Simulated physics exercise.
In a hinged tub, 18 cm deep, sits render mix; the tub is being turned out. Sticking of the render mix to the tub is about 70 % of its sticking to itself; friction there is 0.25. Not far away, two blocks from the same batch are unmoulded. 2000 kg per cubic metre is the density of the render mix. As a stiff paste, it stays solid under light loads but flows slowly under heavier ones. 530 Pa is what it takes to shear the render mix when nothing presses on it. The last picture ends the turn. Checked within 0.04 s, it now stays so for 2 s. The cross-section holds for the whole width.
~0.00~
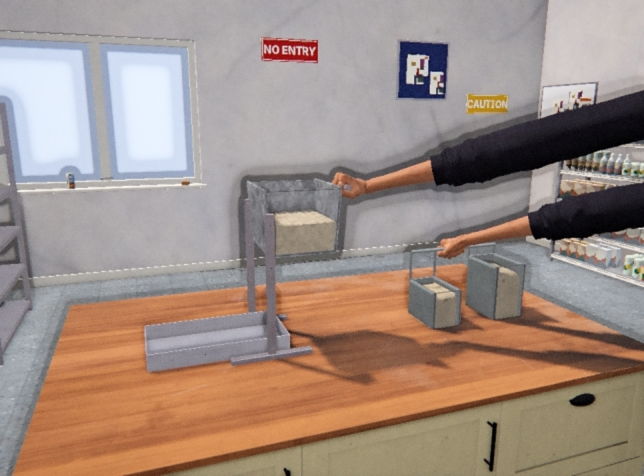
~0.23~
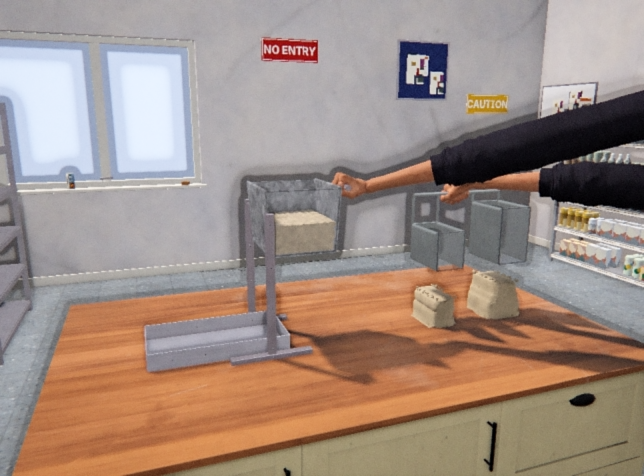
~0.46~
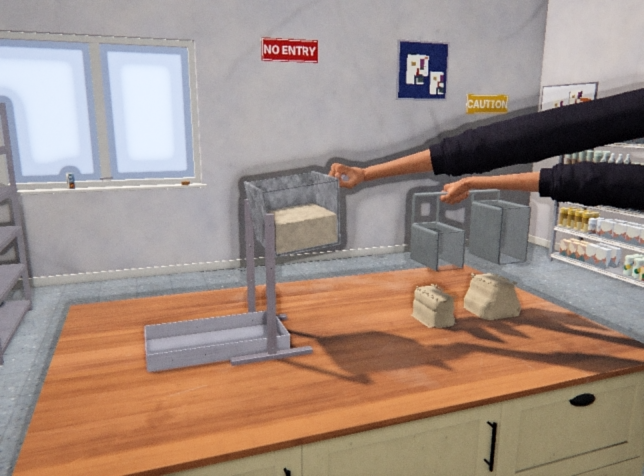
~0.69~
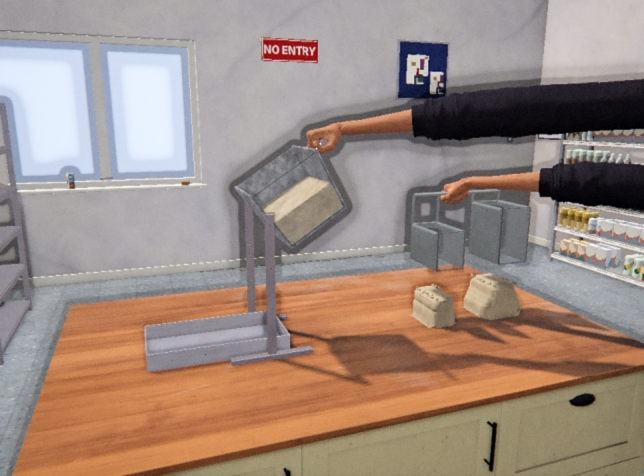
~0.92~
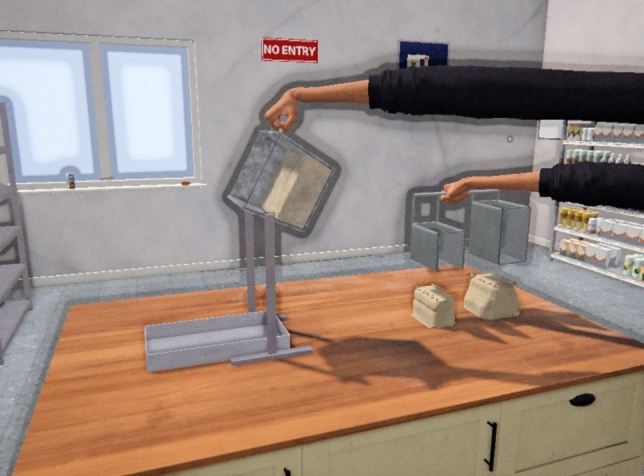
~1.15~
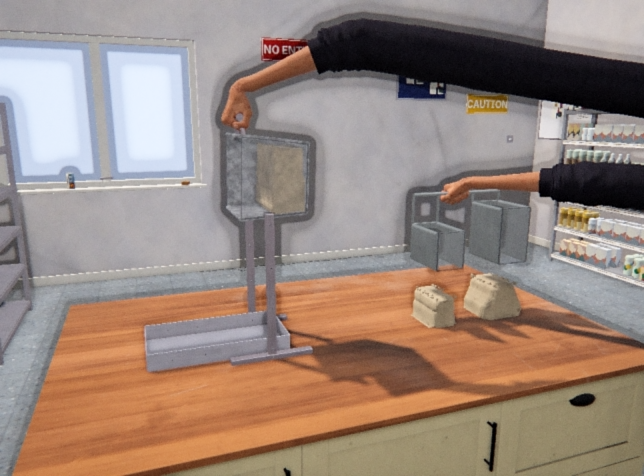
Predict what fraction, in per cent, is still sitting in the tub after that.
Near 100 % is still in the tub.
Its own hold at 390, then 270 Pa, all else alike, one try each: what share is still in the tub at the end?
First try roughly 90 per cent, second try roughly 70 per cent.
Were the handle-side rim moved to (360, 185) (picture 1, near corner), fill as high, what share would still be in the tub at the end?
In that case some 60 per cent.
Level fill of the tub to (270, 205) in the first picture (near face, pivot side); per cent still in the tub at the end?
55 %.
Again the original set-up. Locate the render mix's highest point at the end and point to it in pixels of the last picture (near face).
Somewhere near (258, 178) in the last view.
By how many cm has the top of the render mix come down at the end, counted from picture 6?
The top ends up some 8 cm below its level in the last picture.
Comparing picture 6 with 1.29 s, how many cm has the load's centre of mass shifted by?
About 4 cm.
After 1.29 s, the tub is at 88 degrees and holds 100 %.
After 1.46 s, the tub is at 88 degrees and holds 100 %.
After 1.63 s, the tub is at 88 degrees and holds 100 %.
After 1.80 s, the tub is at 88 degrees and holds 100 %.
After 3.15 s, at the end, the tub is at 88 degrees and holds 100 %.
